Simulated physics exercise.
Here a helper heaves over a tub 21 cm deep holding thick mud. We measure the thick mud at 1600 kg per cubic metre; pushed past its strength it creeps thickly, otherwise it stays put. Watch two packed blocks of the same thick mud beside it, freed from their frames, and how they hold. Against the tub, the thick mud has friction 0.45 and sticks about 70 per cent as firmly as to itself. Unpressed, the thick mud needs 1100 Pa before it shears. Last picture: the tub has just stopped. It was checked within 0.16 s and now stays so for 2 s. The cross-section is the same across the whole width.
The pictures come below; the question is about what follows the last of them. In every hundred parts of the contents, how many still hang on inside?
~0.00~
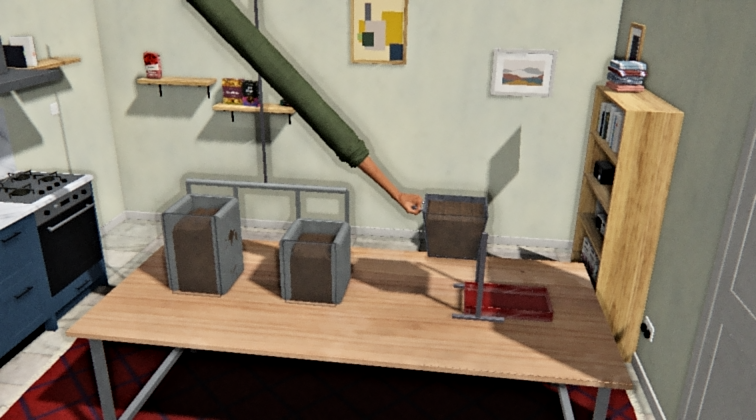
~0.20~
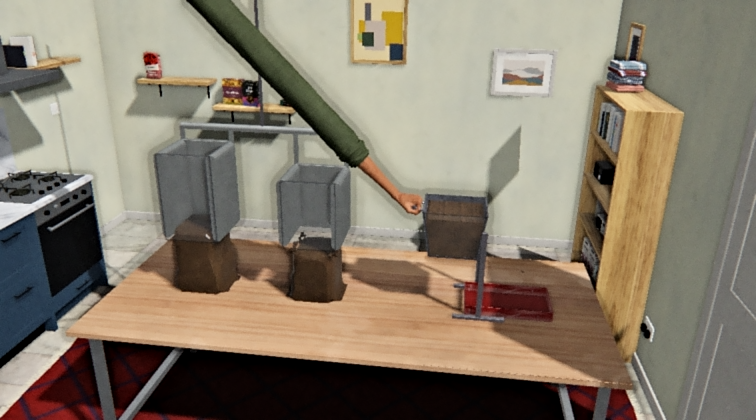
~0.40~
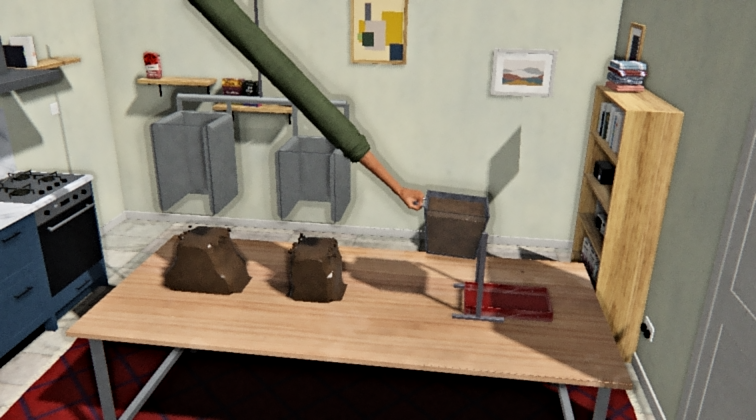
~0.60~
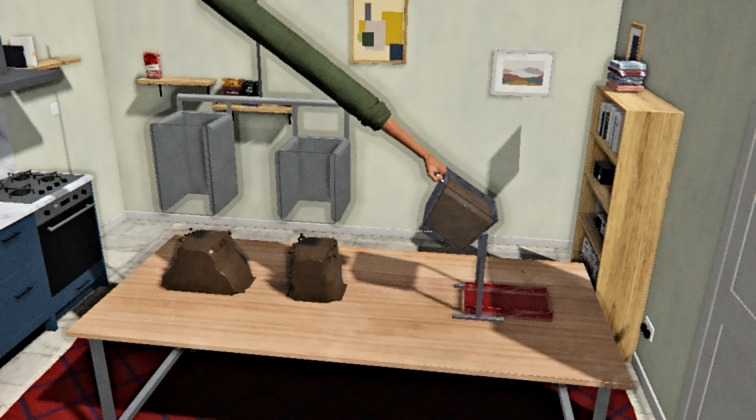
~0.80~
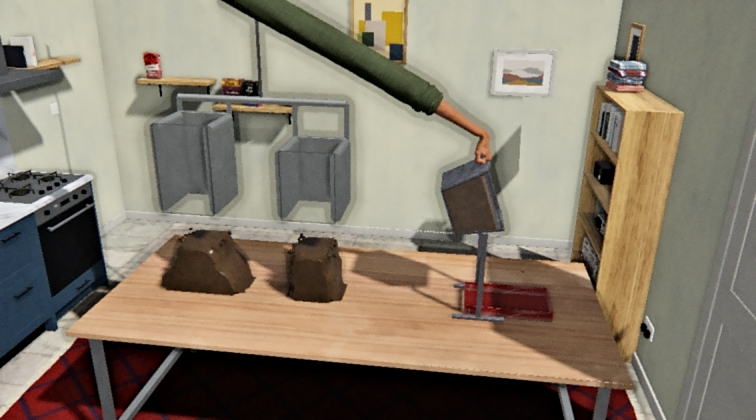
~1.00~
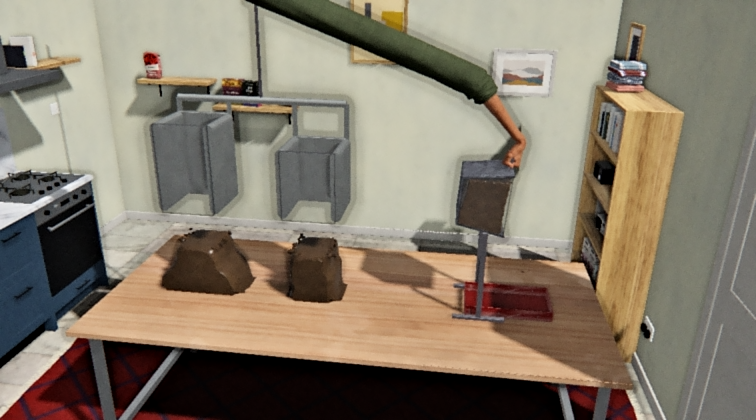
About 0 in every hundred.
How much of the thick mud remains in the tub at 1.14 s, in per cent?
Tub contents: Around 90 %.
After 1.14 s, the tub is at 94 degrees and holds 90 %.
After 1.31 s, the tub is at 94 degrees and holds 61 %.
After 1.48 s, the tub is at 94 degrees and holds 36 %.
After 1.65 s, the tub is at 94 degrees and holds 21 %.
After 3.00 s, the tub is at 94 degrees and holds 0 %.
